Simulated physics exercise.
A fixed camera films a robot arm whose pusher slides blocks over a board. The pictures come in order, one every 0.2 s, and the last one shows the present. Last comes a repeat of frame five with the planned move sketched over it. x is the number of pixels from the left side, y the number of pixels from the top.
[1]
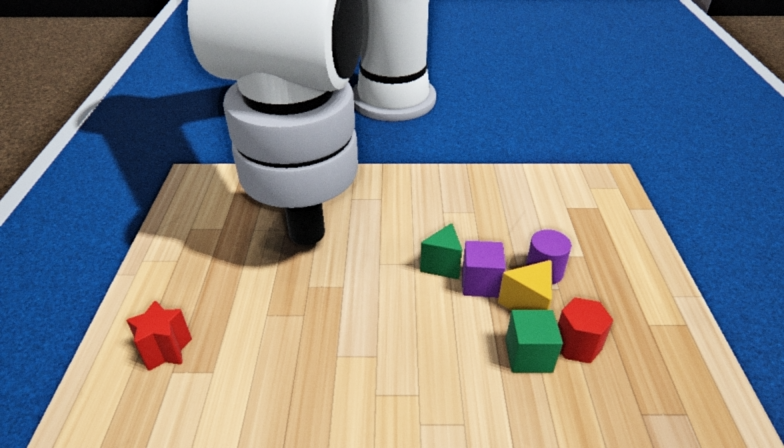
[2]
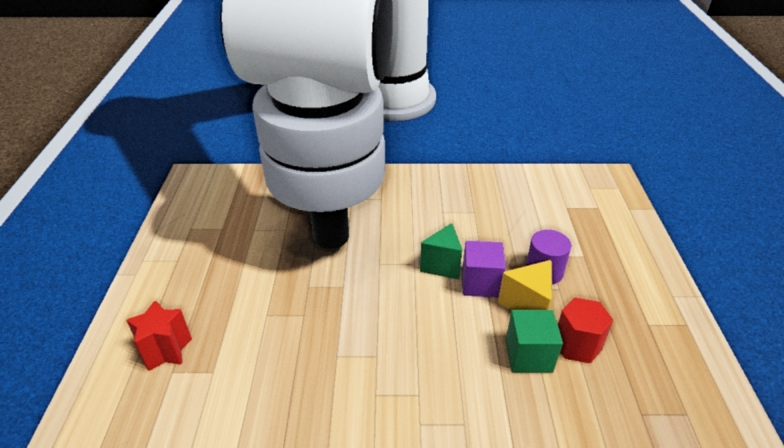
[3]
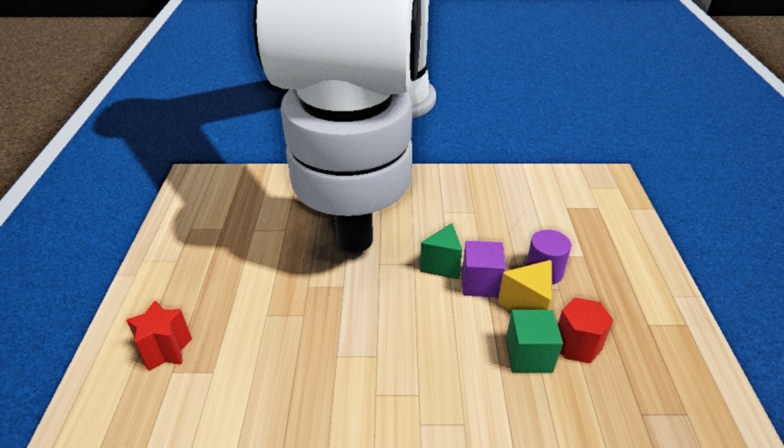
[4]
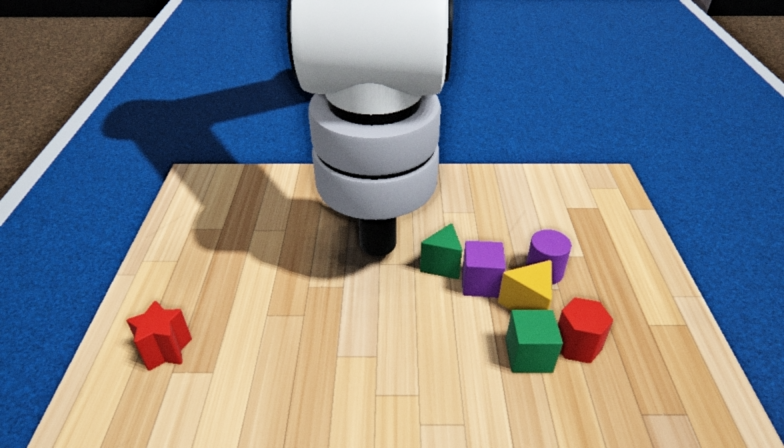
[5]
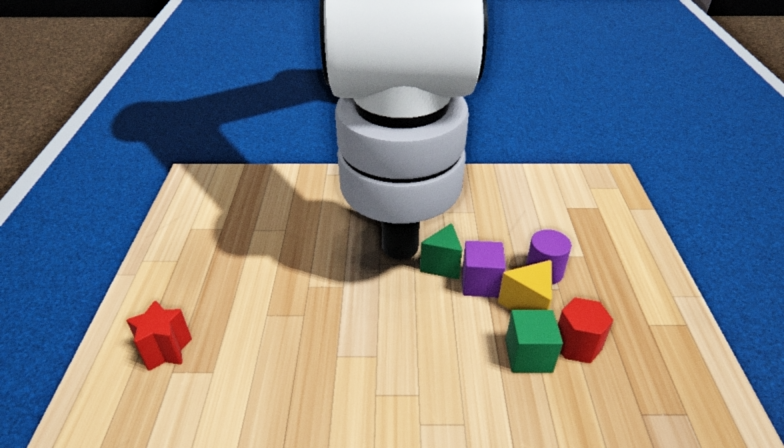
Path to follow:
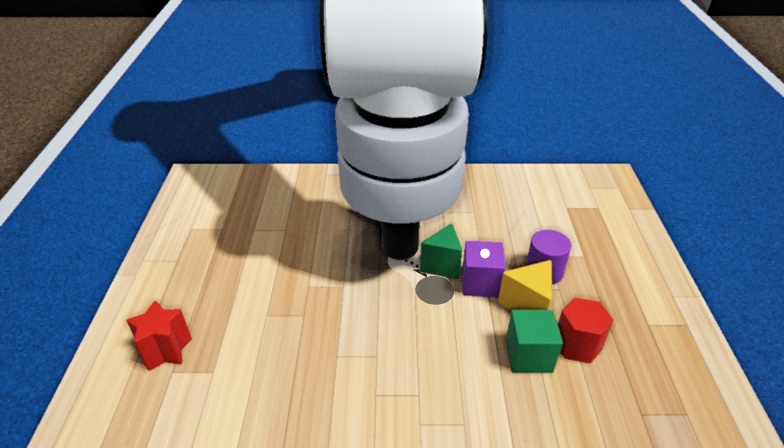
A white and grey robot arm moved its black tip steadily right across the wooden board, coming up beside the green triangular block, while the colourful blocks and the red star stayed still.
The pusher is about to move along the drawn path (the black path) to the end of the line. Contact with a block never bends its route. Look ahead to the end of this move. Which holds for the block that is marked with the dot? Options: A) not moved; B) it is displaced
The correct letter is B.
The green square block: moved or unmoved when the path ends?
If the pusher follows that path, the green square block stays in its place.
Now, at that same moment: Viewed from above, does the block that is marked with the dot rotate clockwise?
Answer: Yes.
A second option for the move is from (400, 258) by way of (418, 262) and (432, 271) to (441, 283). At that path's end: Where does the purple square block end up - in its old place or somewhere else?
The block moves away from its spot.
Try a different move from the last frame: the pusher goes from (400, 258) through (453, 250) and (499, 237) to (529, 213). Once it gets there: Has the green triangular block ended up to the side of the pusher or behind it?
The answer is yes.
The drawn path runs from (400, 258) by way of (416, 265) and (427, 277) to (435, 290); the dot is on the purple square block.
On the path given first. Halfway along, pusher at (423, 261); green triangular block at (456, 241), turned 40° anticlockwise; purple square block at (496, 252), turned 25° clockwise.
At the end, pusher at (435, 280); green triangular block at (461, 243), turned 65° anticlockwise; purple square block at (497, 252), turned 25° clockwise; yellow triangular block not moved; green square block not moved.
